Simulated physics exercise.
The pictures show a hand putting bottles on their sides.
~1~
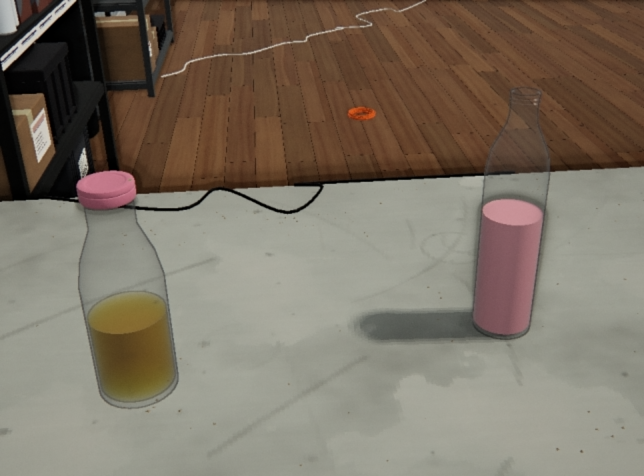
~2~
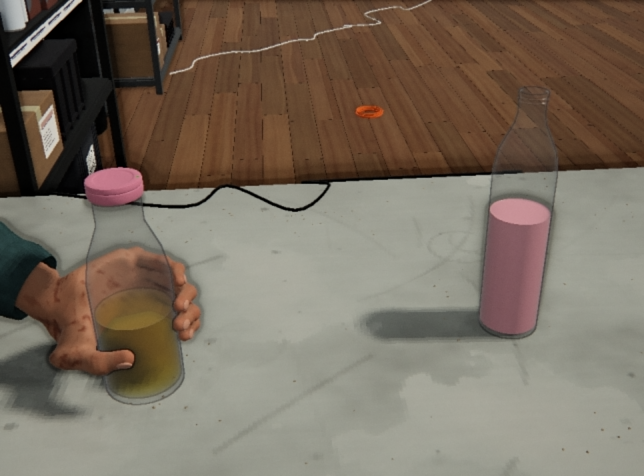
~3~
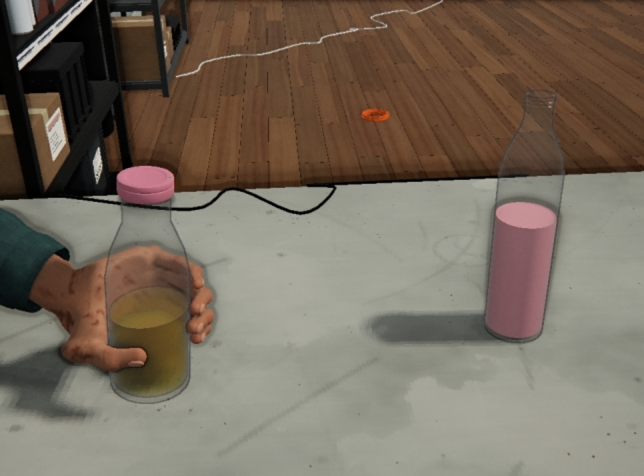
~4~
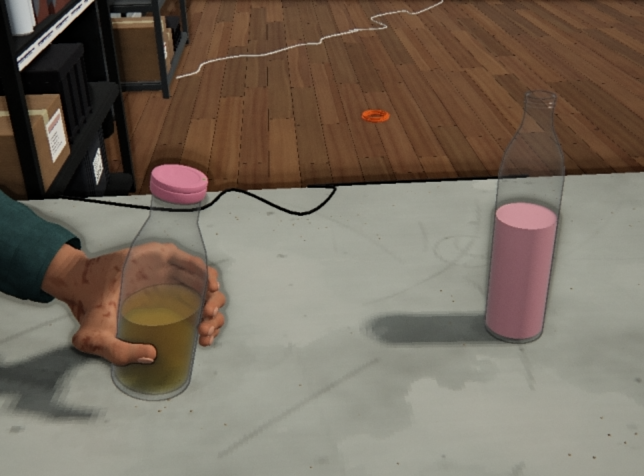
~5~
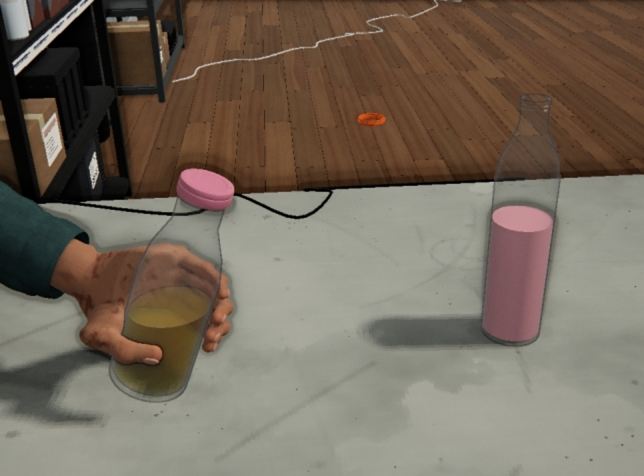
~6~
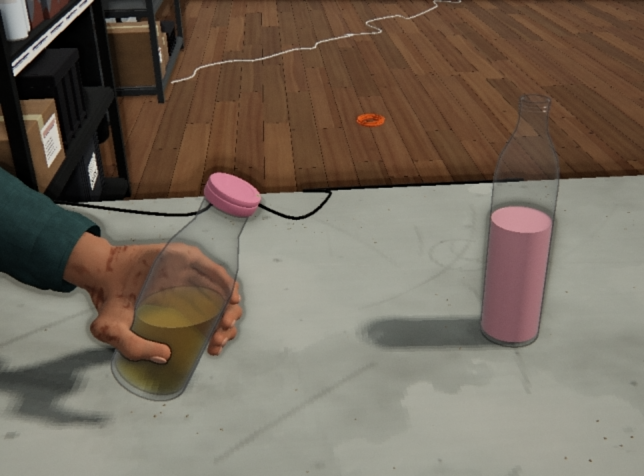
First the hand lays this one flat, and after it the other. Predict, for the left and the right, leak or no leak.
Left: No leak, right: Leak.
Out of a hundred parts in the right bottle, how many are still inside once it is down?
Around 45 %.
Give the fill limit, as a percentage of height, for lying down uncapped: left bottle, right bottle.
About 14 % and 24 %.
A moment on, the left bottle is nearly down; left bottle, all still inside.
Further on, the left bottle lies flat; left bottle, all still inside.
When it is over, both lie flat; left bottle, all still inside; right bottle, a puddle at its mouth.
